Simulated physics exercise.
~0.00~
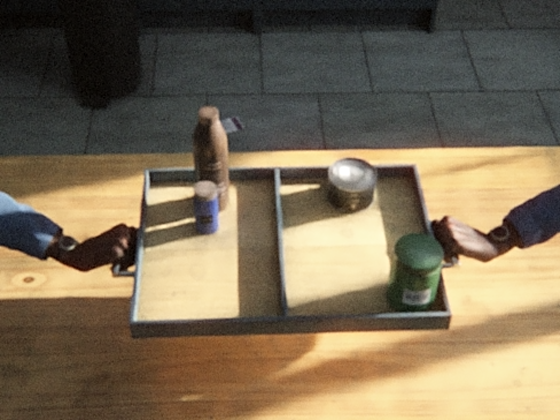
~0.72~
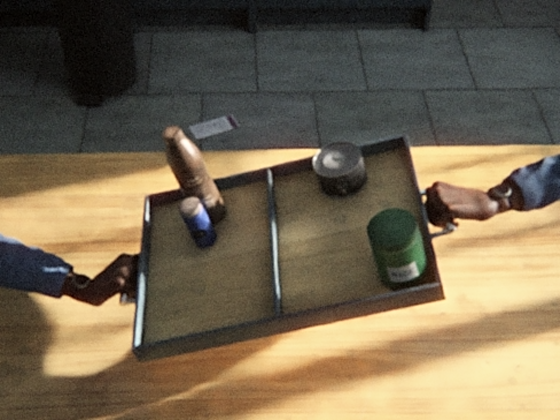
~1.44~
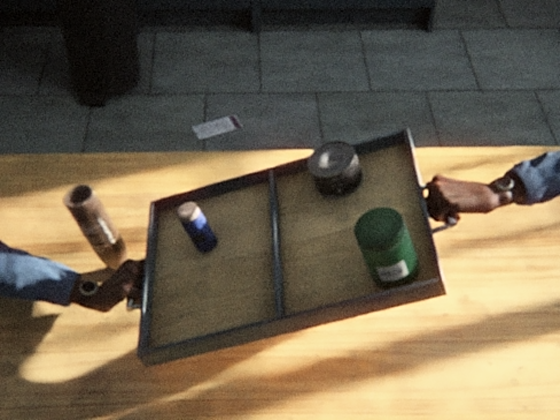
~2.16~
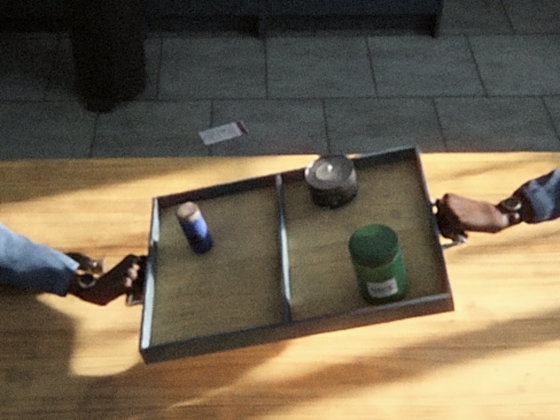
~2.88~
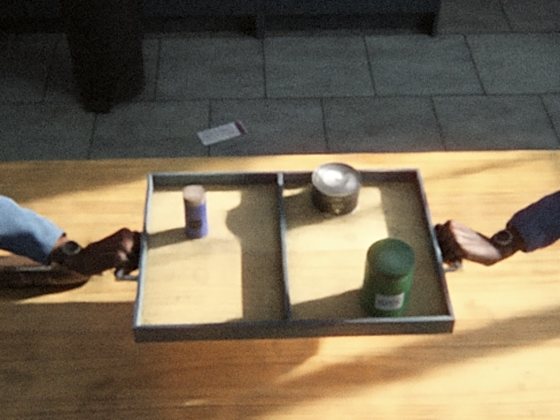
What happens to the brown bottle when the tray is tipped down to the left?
It leans over and falls off the left side of the tray, and it is not on the tray when the hands bring it level again.
A brown bottle tumbles off as two hands tip a tray left, then level it.
